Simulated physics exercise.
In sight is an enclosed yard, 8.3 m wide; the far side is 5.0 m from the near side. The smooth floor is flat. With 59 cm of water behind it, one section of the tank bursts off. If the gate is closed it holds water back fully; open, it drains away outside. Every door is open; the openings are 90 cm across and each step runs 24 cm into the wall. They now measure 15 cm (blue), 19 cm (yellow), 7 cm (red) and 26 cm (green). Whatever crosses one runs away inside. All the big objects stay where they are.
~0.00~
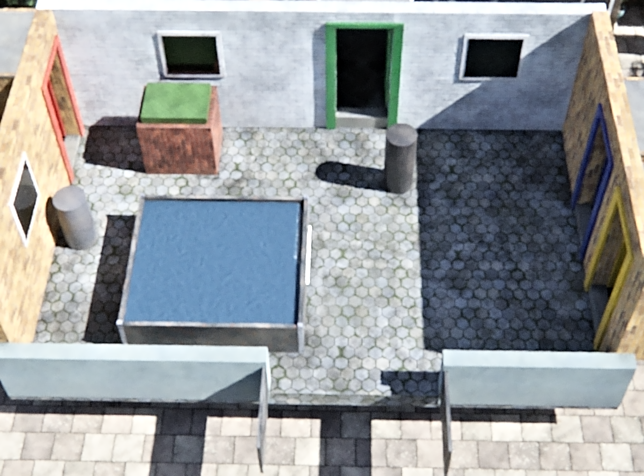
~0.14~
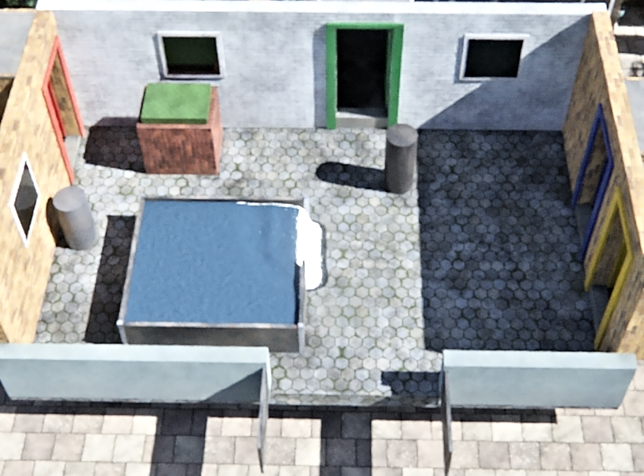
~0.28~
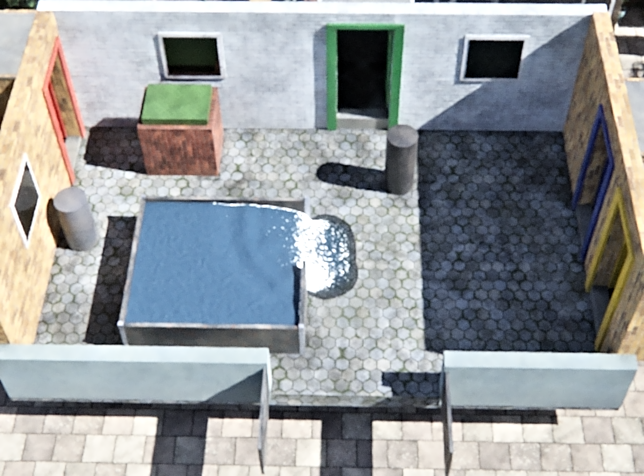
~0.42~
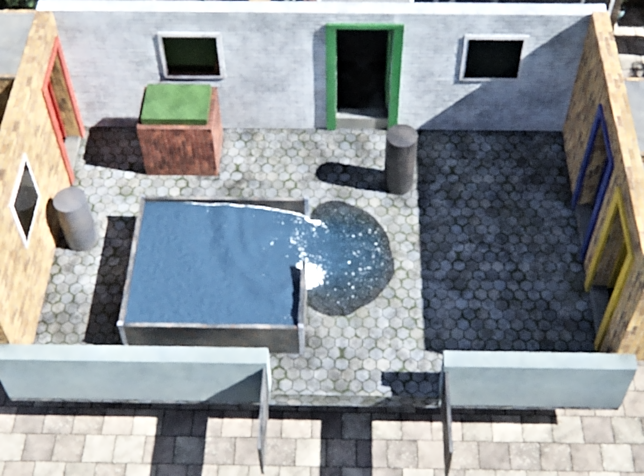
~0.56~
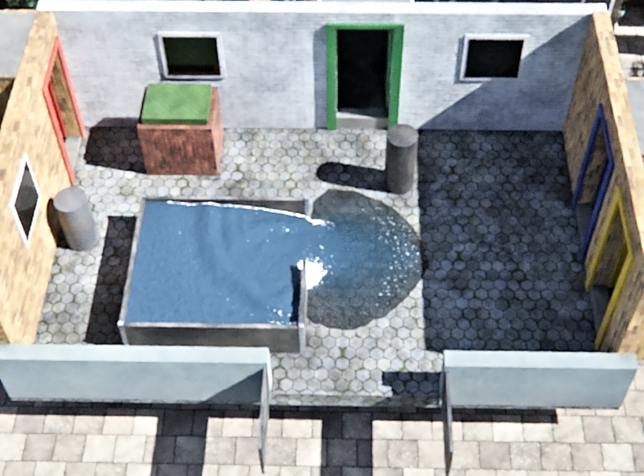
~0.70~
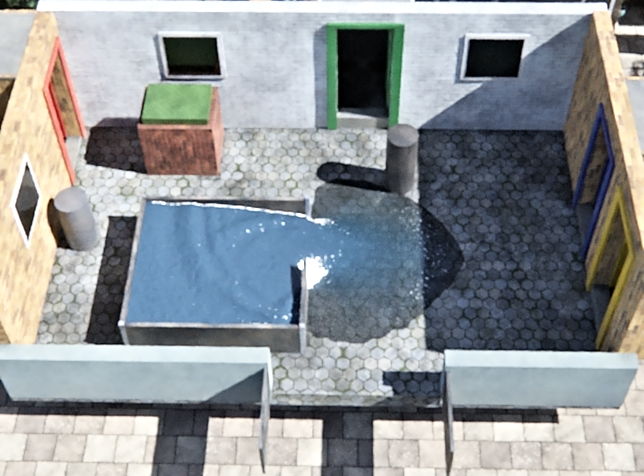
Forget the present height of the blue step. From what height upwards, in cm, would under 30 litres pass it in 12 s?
Some 18 cm above the ground.
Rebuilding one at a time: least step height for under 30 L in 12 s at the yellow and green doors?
About 14.5 cm at yellow and 9.0 cm at green.
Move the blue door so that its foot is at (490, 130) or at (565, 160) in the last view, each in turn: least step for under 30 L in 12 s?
About 11.0 and 16 cm.
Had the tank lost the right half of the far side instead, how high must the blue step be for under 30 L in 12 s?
About 8.5 cm.
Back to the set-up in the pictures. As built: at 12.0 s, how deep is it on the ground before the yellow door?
Some 9.0 cm.
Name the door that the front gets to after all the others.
Last comes the red one.
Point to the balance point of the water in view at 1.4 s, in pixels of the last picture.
Near (259, 277).
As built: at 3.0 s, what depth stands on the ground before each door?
Depths in cm: Blue 25, yellow 20, red 0, green 12.
After 1.4 s water covers 35 % of the floor, deepest (34 cm) near (319, 249); 1 cm at the blue door, 0 litres in over its 15 cm step.
After 3.0 s water covers 50 % of the floor, deepest (30 cm) near (564, 135); 25 cm at the blue door, 22 litres in over its 15 cm step.
After 12.0 s water covers 95 % of the floor, deepest (13 cm) near (501, 143); 9 cm at the blue door, 68 litres in over its 15 cm step.
At the blue door as built, the water arrived by 1.4 s and peaked near 25 cm at 3.0 s.
Run again over the same 12 s with other heights there, 68 litres in over 15 cm, 14 litres over 20 cm. The limit of 30 litres is kept from about 18 cm up.
